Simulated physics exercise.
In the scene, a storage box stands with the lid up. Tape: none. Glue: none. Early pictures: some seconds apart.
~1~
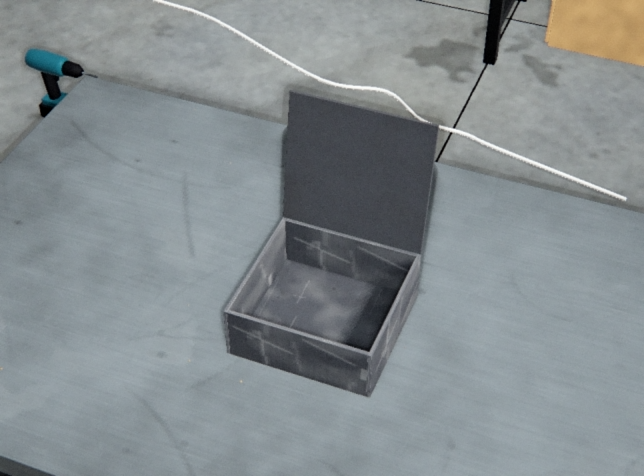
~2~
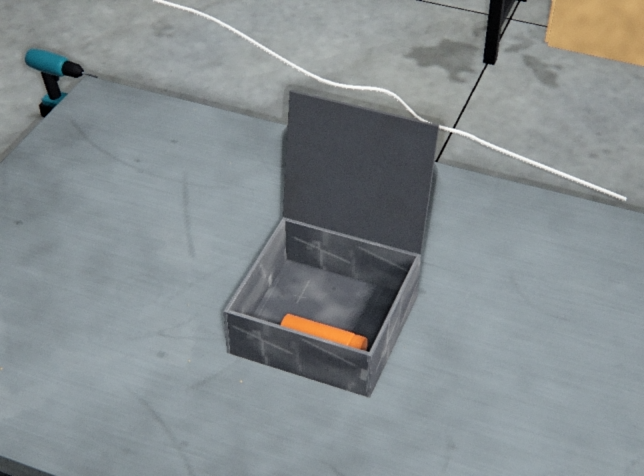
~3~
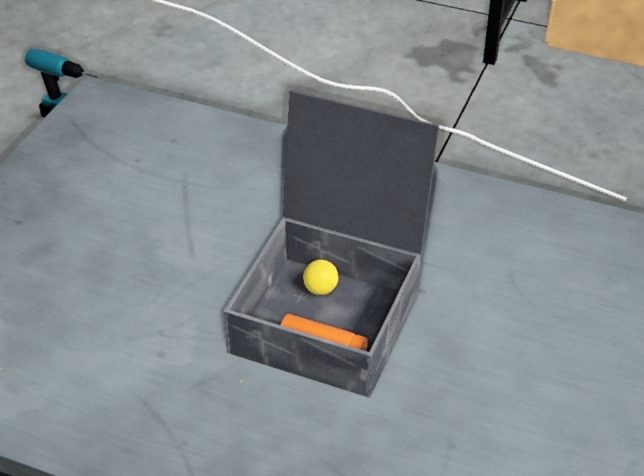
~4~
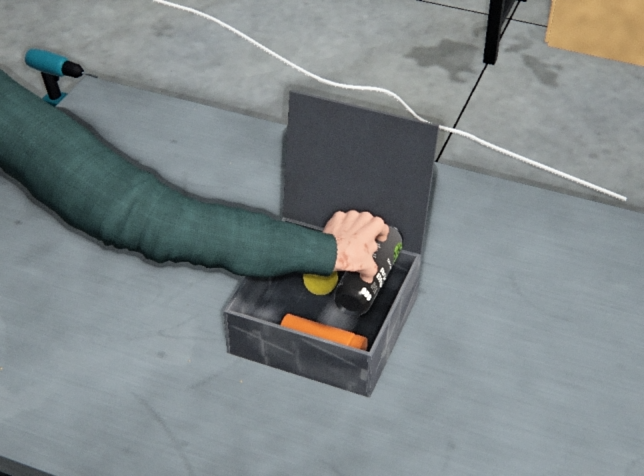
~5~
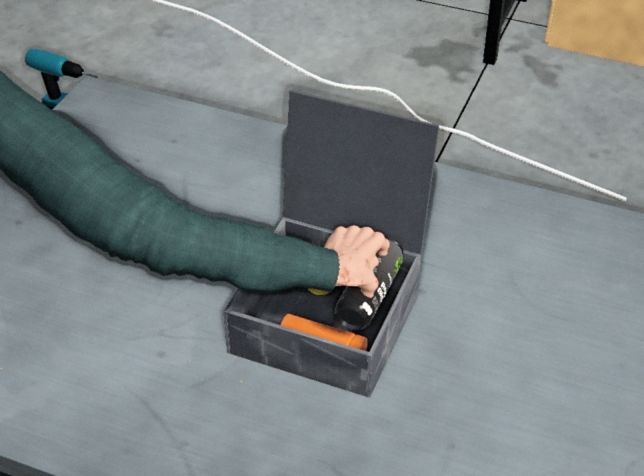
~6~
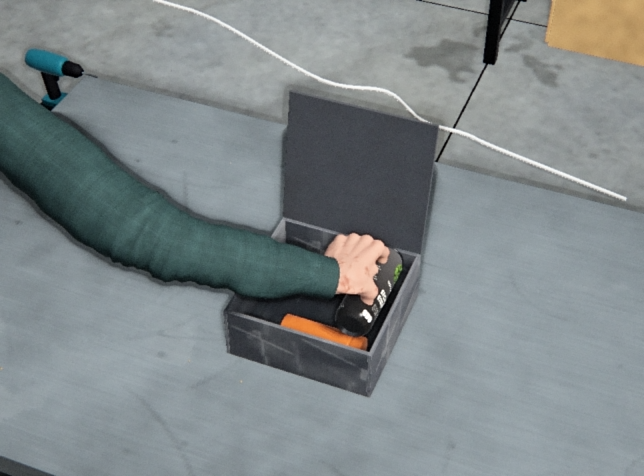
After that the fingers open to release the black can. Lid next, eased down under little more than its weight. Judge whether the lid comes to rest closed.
It does not; the lid stays raised.
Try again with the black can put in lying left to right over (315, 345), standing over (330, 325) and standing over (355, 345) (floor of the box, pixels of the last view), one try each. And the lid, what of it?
In order: The lid fits down, then gets blocked, then fits down.
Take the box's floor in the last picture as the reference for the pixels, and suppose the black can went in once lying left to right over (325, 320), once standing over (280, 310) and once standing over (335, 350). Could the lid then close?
The lid goes all the way down the first time, stays partly open the second time and goes all the way down the third time.
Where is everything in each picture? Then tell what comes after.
In the first picture, the last thing is not in view yet.
In the second picture, the last thing is not in view yet.
In the third picture, the last thing is not in view yet.
In the fourth picture, on its way; black can (369, 269).
In the fifth picture, on its way; black can (370, 283).
In the sixth picture, put in, still held; black can (370, 290).
Then, 1.40 s past the last view, lid 80° above the rim; black can displaced a little near (362, 308).
Then, 1.80 s past the last view, lid 35° above the rim; black can displaced a little near (361, 308).
Finally, lid 7° above the rim; all 3 still in place. Final places as the last picture's camera would see them, black can near (360, 307).
